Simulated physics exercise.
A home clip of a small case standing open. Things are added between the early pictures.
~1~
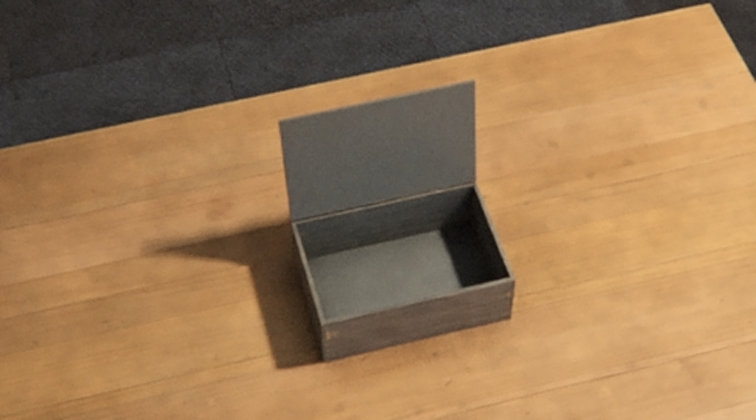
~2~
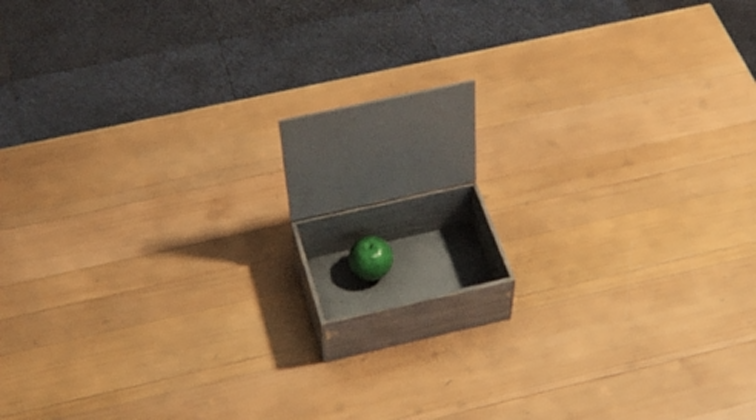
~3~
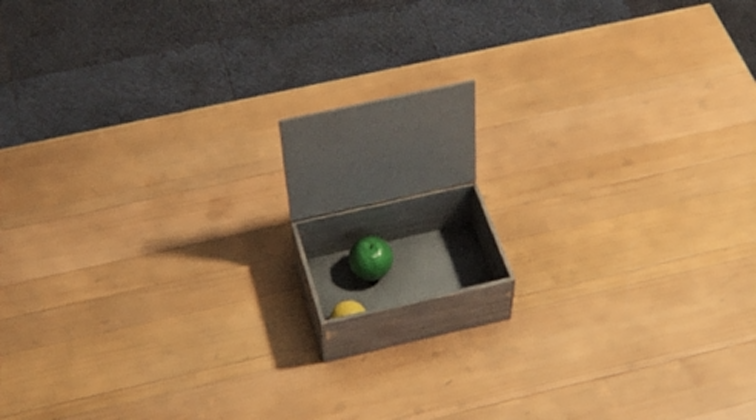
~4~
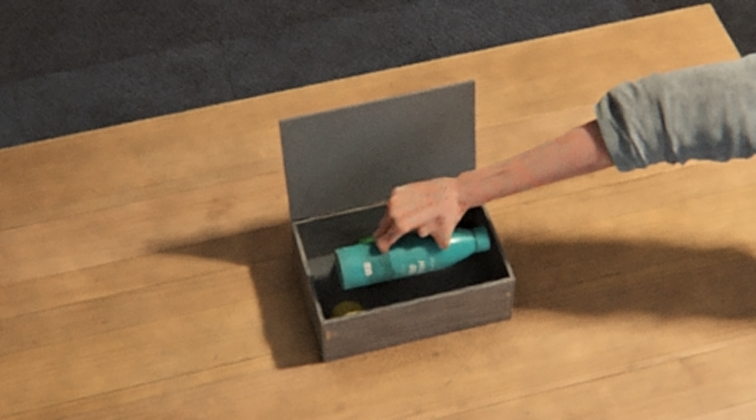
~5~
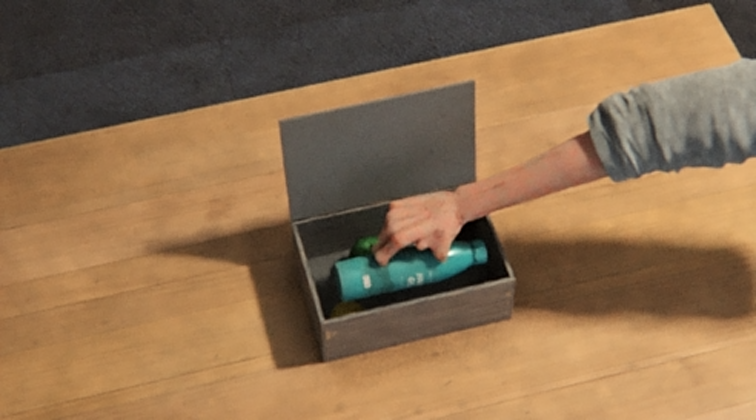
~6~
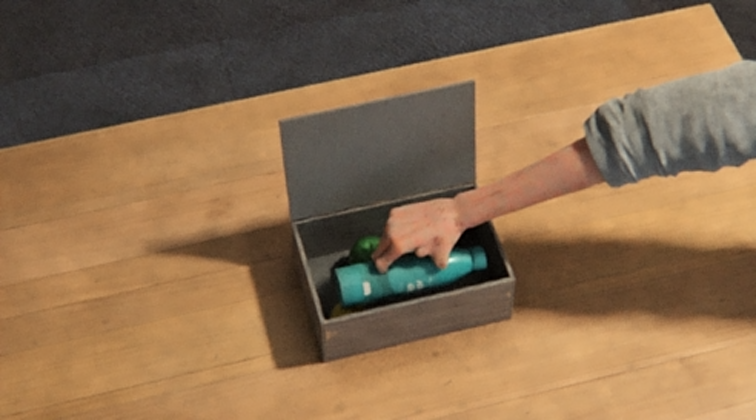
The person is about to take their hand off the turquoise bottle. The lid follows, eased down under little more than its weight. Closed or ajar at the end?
It sits on the rim.
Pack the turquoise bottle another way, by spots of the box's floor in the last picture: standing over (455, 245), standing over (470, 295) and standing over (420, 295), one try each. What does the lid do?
In the first case it is held up; in the second case it stays ajar; in the third case it is held up.
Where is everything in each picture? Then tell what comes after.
The last thing is not in view yet, in the first frame.
The last thing is not in view yet; green apple (371, 259), in the second frame.
The last thing is not in view yet; green apple (371, 259), in the third frame.
On its way; turquoise bottle (413, 254), in the fourth frame.
On its way; turquoise bottle (411, 266), in the fifth frame.
In place under the hand; turquoise bottle (411, 273), in the sixth frame.
Then, 0.60 s later than the last frame, turquoise bottle moved about its own width near (391, 287).
Then, 1.60 s later than the last frame, lid 57° above the rim; turquoise bottle moved about its own width near (391, 288).
Then, 2.00 s later than the last frame, lid 19° above the rim; turquoise bottle moved about its own width near (391, 288).
When it is over, lid shut; moved from the start, turquoise bottle; the other 2 as before. End places, in pixels of the last picture, turquoise bottle near (391, 287).
